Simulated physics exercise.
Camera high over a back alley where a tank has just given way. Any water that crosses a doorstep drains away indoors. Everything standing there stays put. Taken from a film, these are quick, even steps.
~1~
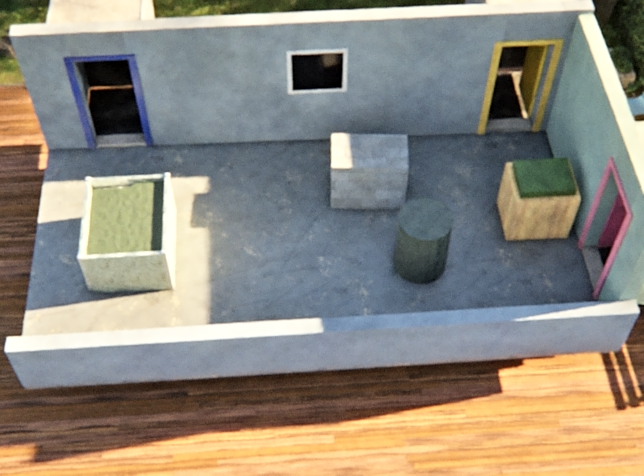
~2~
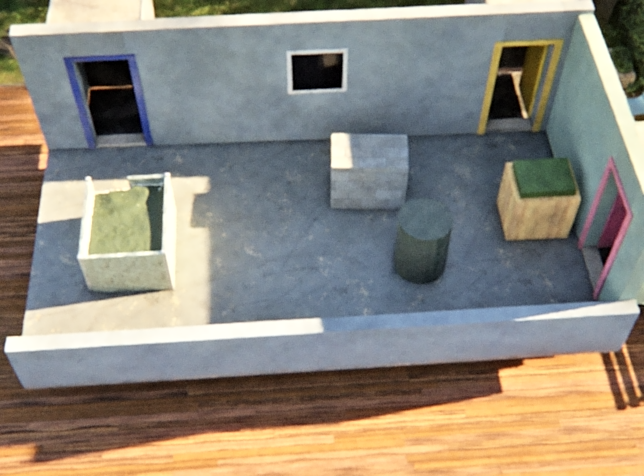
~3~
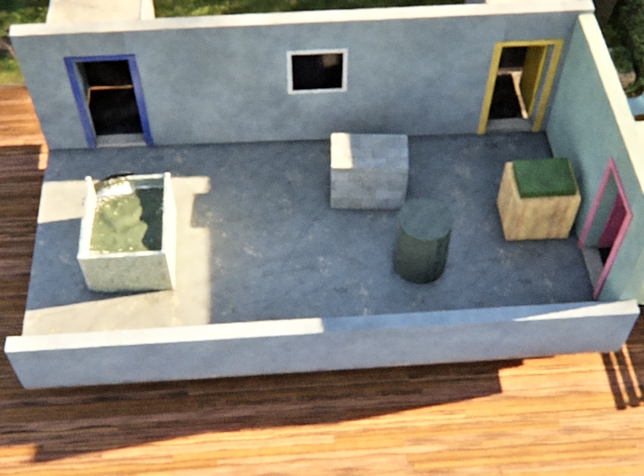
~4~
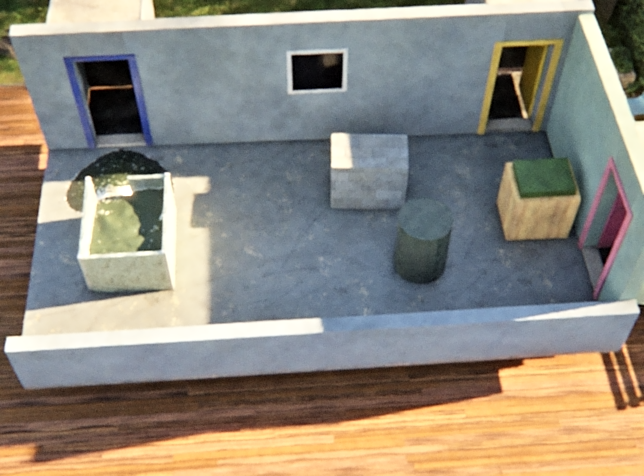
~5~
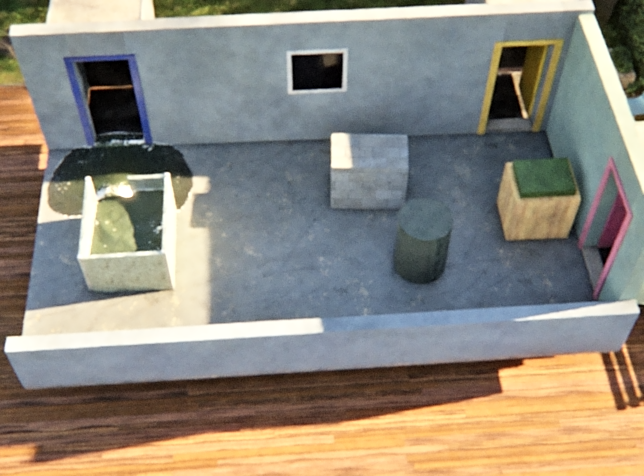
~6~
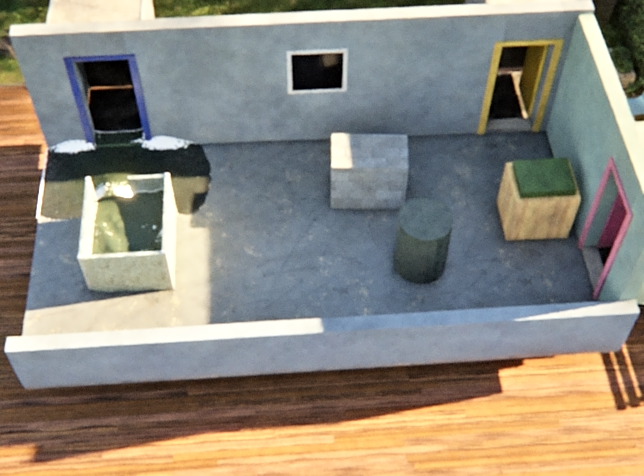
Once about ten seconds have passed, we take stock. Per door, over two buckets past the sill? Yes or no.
Yellow door no, blue door yes, pink door no.
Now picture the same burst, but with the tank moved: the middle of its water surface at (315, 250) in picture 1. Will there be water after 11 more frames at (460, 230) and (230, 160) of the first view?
I'd say spared for the first and watered for the second.
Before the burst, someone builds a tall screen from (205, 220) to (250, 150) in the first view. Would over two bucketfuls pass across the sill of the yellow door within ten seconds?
The yellow door remains under the limit.
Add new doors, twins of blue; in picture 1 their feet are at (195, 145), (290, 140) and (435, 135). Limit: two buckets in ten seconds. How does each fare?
Door one breaks the limit, door two stays inside the limit, door three stays inside the limit.
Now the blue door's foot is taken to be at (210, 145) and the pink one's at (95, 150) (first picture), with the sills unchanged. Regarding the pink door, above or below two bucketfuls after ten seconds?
As I see it, the pink door exceeds the limit.
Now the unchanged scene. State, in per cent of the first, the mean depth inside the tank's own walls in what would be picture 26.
30 % or so.
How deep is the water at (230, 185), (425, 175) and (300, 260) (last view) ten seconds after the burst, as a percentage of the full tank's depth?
First spot roughly 2 %, second 0 %, third 2 %.
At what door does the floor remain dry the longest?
The pink door.
A moment on, water covers 10 % of the floor; the yellow door not reached, the blue door far over two buckets in, the pink door not reached.
Next, water covers 20 % of the floor; the yellow door not reached, the blue door far over two buckets in, the pink door not reached.
Then, water covers 30 % of the floor; the yellow door wet at the sill, nothing in, the blue door far over two buckets in, the pink door not reached.
Later, water covers 35 % of the floor; the yellow door wet at the sill, nothing in, the blue door far over two buckets in, the pink door wet at the sill, nothing in.
In the end, water covers 45 % of the floor; the yellow door wet at the sill, nothing in, the blue door far over two buckets in, the pink door wet at the sill, nothing in.
